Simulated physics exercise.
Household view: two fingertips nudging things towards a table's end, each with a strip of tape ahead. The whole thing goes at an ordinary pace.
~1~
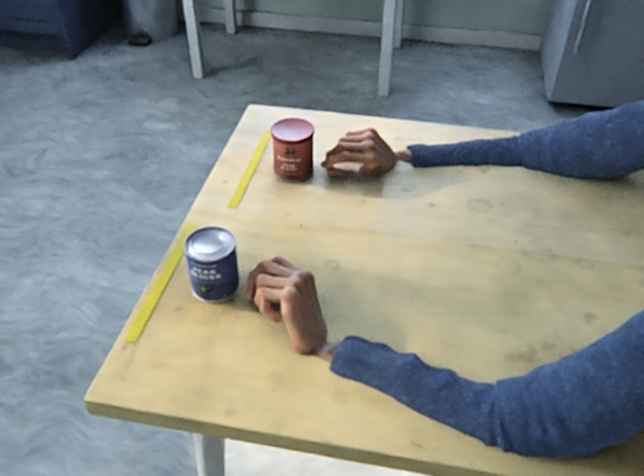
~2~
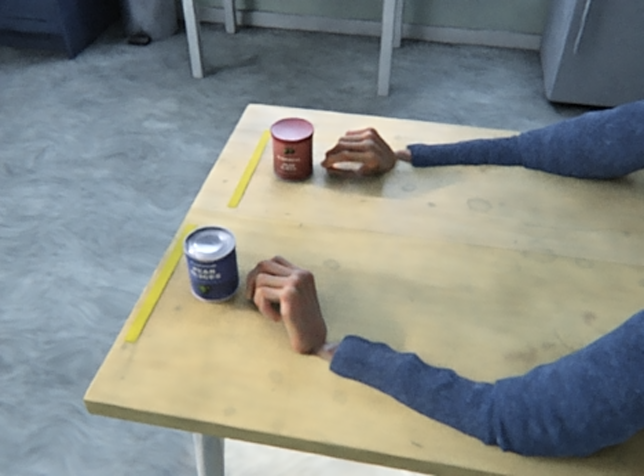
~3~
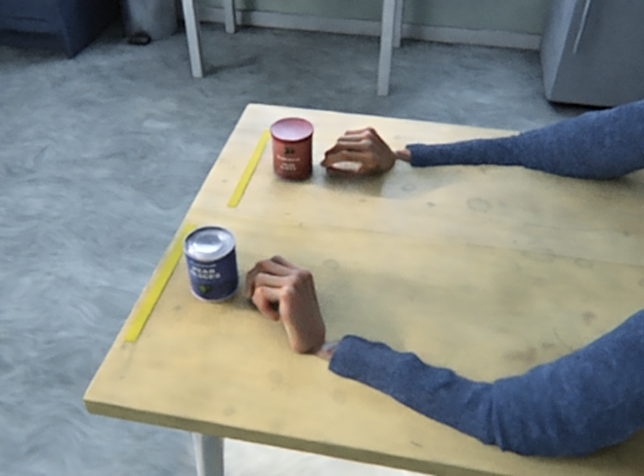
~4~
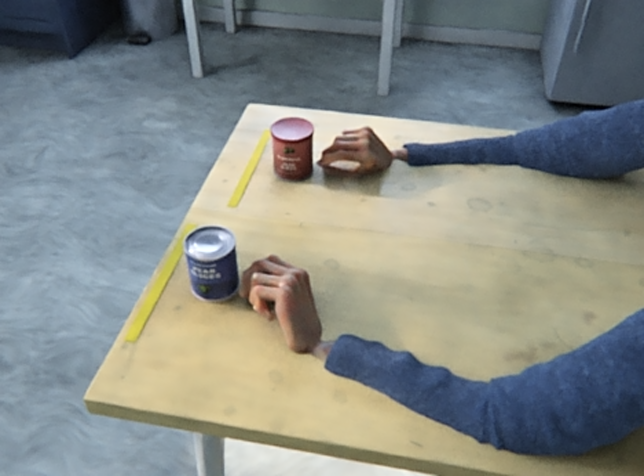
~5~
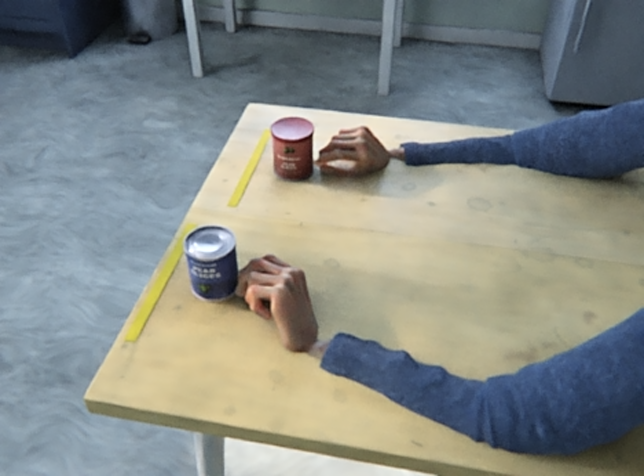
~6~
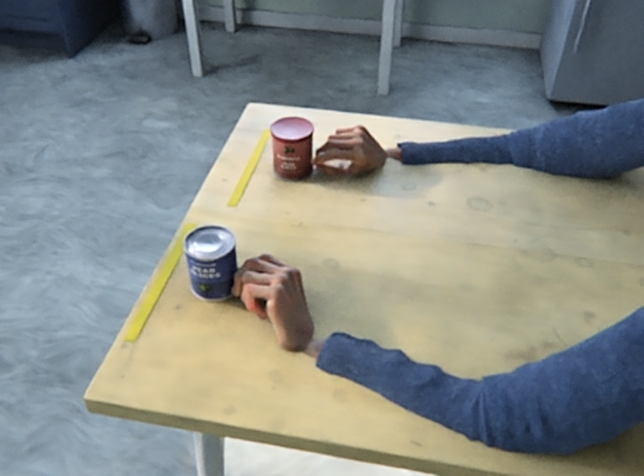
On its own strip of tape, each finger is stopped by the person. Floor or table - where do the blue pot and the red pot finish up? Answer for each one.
Where they finish: Blue pot - floor; red pot - table.
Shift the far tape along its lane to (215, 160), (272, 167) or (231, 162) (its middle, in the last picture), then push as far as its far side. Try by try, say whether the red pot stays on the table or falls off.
One by one, it keeps going, then comes to a standstill in time, then keeps going.
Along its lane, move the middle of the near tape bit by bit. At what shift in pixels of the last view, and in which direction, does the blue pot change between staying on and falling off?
16 px right, roughly.
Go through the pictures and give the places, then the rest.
The first picture shows blue pot (213, 265); red pot (294, 151).
The second picture shows red pot (293, 150).
The third picture shows blue pot (212, 264).
The fourth picture shows red pot (293, 150).
The fifth picture shows blue pot (213, 263).
The sixth picture shows blue pot (212, 263); red pot (293, 149).
Then, 1.54 s later than the last frame, blue pot shifted about its own width near (145, 254); red pot shifted about its own width near (237, 143).
Then, 1.94 s later than the last frame, blue pot tilted by 53° near (114, 280); red pot shifted well along near (225, 141).
Then, 2.20 s later than the last frame, blue pot dropping near (138, 468); red pot shifted well along near (225, 141).
When it is over, the blue pot drops to the floor; the red pot is still on the table, near (225, 141).
